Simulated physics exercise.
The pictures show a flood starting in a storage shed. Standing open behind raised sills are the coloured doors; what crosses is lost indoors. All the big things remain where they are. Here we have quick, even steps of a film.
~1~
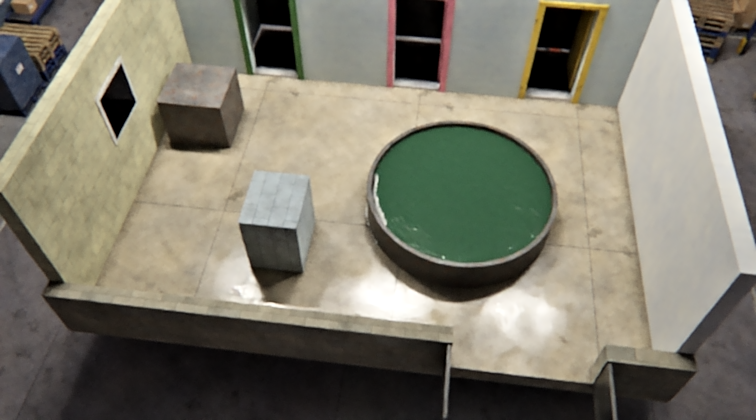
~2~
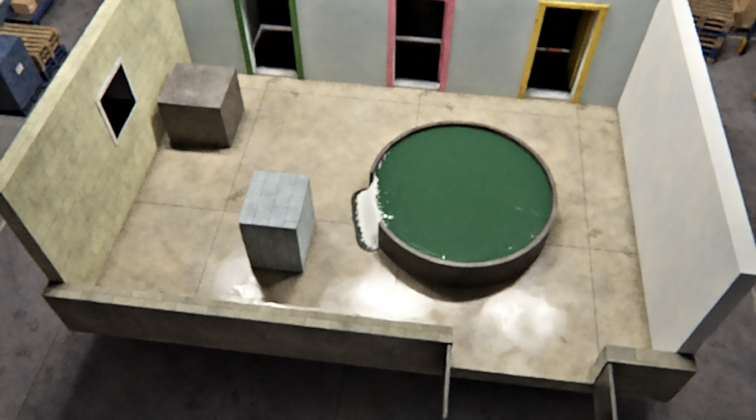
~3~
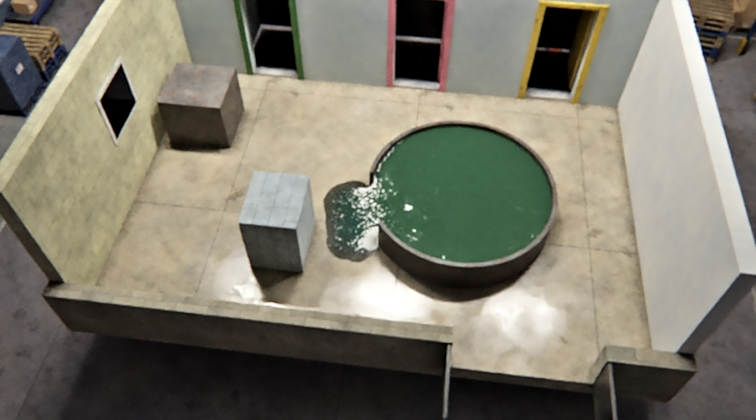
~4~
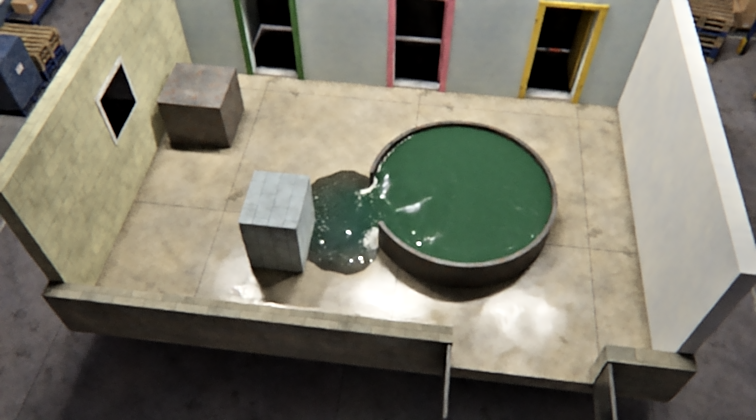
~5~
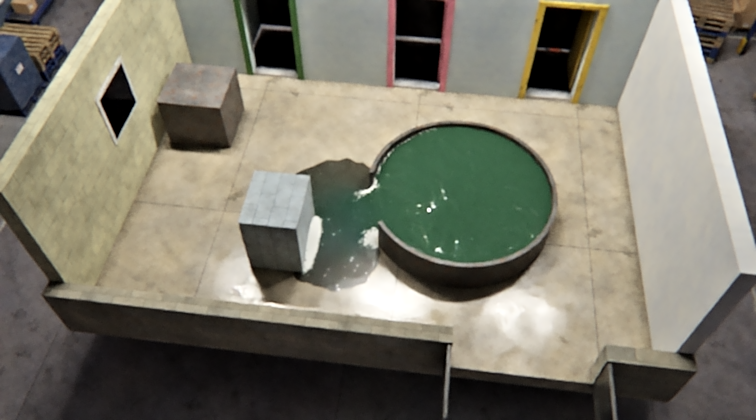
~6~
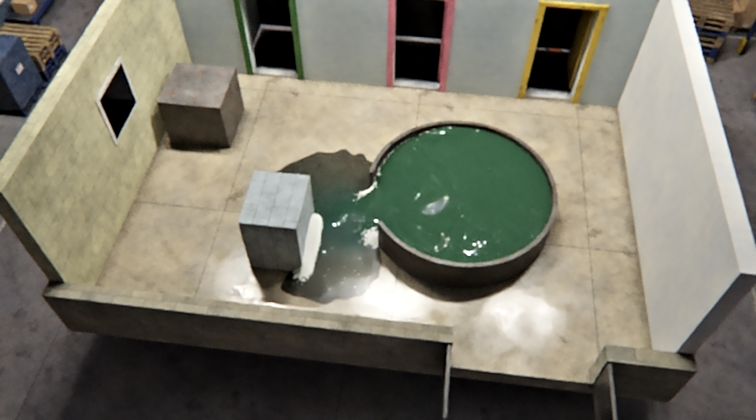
Green water broke out through the left side of a round pool, spread across the pale floor to a grey block, and splashed white against it while the dark wet patch widened around it.
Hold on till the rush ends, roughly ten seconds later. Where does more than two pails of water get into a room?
One by one: The green door sees more than two pails, the pink door sees two pails or less, the yellow door sees two pails or less.
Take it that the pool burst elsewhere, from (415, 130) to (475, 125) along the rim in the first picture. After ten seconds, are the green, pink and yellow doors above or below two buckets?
I reckon the green door will get past the mark, the pink door will get past the mark, and the yellow door will stay beneath the mark.
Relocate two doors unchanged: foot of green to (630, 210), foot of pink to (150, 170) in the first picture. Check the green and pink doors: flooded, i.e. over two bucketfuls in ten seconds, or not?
Outcome - green: Comes in under it, pink: Breaks the limit.
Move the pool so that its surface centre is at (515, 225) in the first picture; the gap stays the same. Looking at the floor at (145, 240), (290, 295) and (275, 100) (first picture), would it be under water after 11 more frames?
I'd call them still dry, watered and still dry, in the order asked.
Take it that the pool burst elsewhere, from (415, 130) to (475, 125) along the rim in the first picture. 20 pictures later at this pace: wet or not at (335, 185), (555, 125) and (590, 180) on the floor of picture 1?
Respectively: Parched, drenched and drenched.
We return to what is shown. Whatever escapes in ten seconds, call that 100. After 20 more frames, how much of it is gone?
My guess would be around 5 percent.
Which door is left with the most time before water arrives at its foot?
Door: The one in yellow.
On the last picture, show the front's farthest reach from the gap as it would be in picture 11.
Close to (143, 206), I think.
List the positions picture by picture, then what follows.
The first frame shows the pool at (461, 190) is whole and still.
In the second frame, the front is at (374, 249), out from the gap at (372, 213).
In the third frame, the front is at (338, 190), out from the gap at (372, 214).
In the fourth frame, water pours out at (372, 214) and has run to (308, 254).
In the fifth frame, the front is at a hidden place, out from the gap at (372, 214).
In the sixth frame, water pours out at (372, 213) and has run to a hidden place.
A moment on, water covers 20 % of the floor; the green door not reached, the pink door not reached, the yellow door not reached.
Next, water covers 30 % of the floor; the green door not reached, the pink door not reached, the yellow door not reached.
Then, water covers 55 % of the floor; the green door under two buckets in, the pink door not reached, the yellow door not reached.
Later, water covers 70 % of the floor; the green door over two buckets in, the pink door wet at the sill, nothing in, the yellow door not reached.
In the end, water covers 95 % of the floor; the green door far over two buckets in, the pink door wet at the sill, nothing in, the yellow door wet at the sill, nothing in.
